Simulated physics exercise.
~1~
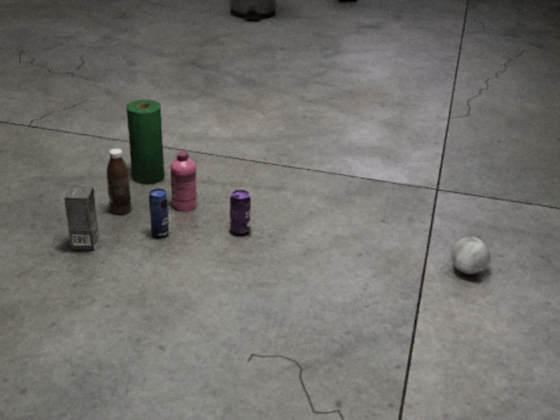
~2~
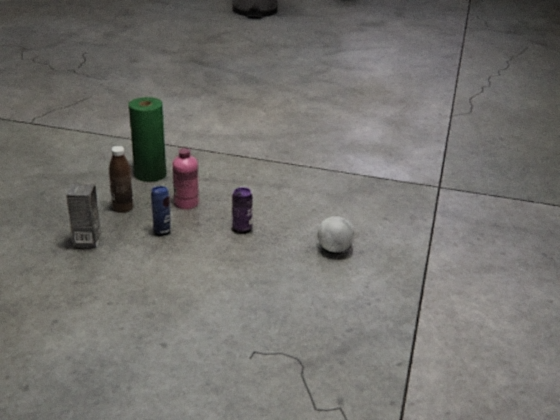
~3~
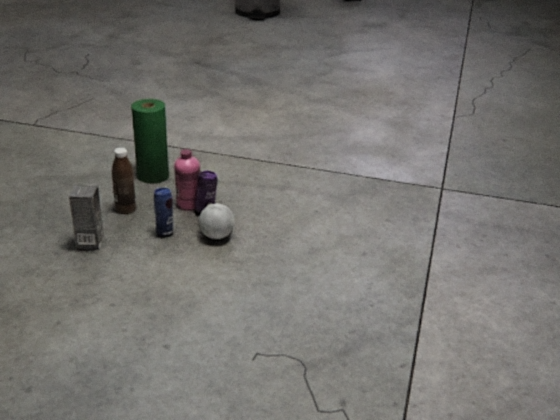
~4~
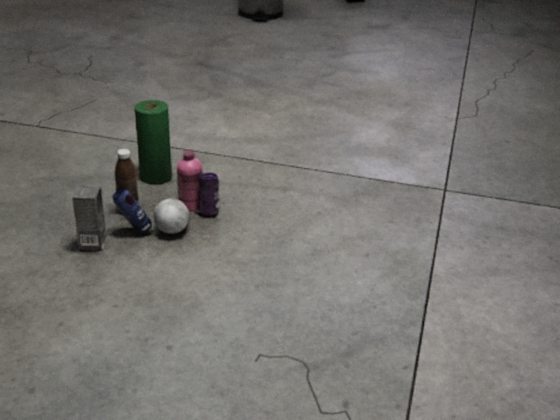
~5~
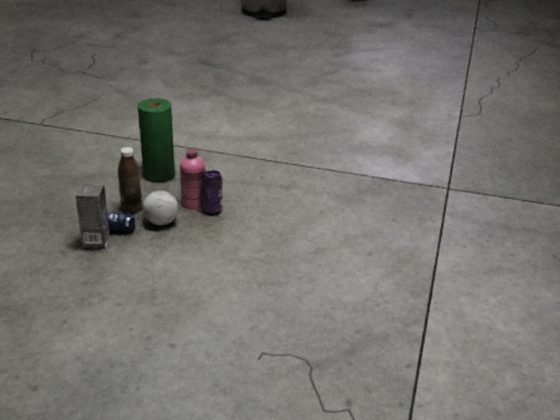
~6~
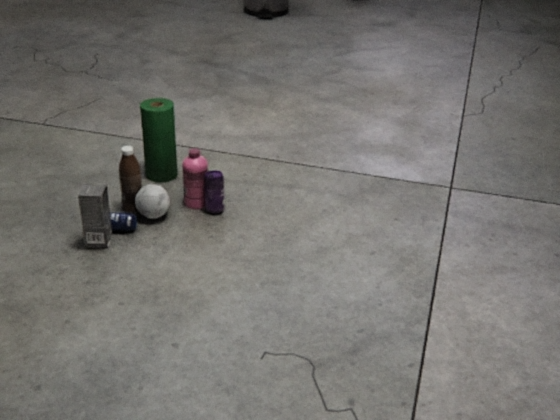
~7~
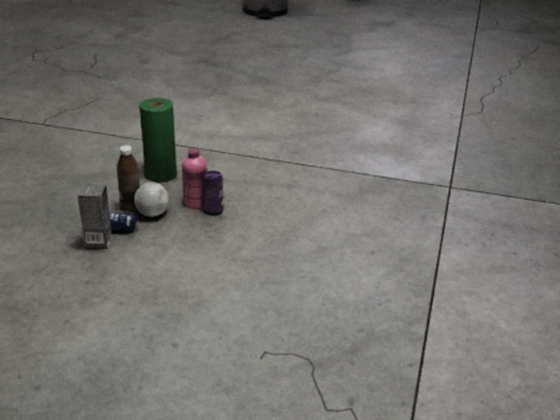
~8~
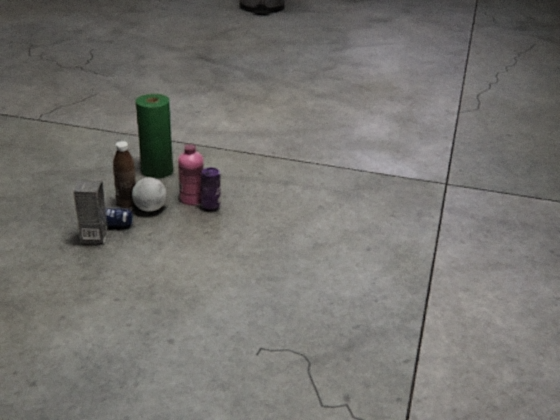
White ball rolling left across a concrete floor, nudging a purple can aside, toppling a blue can and stopping among upright containers.
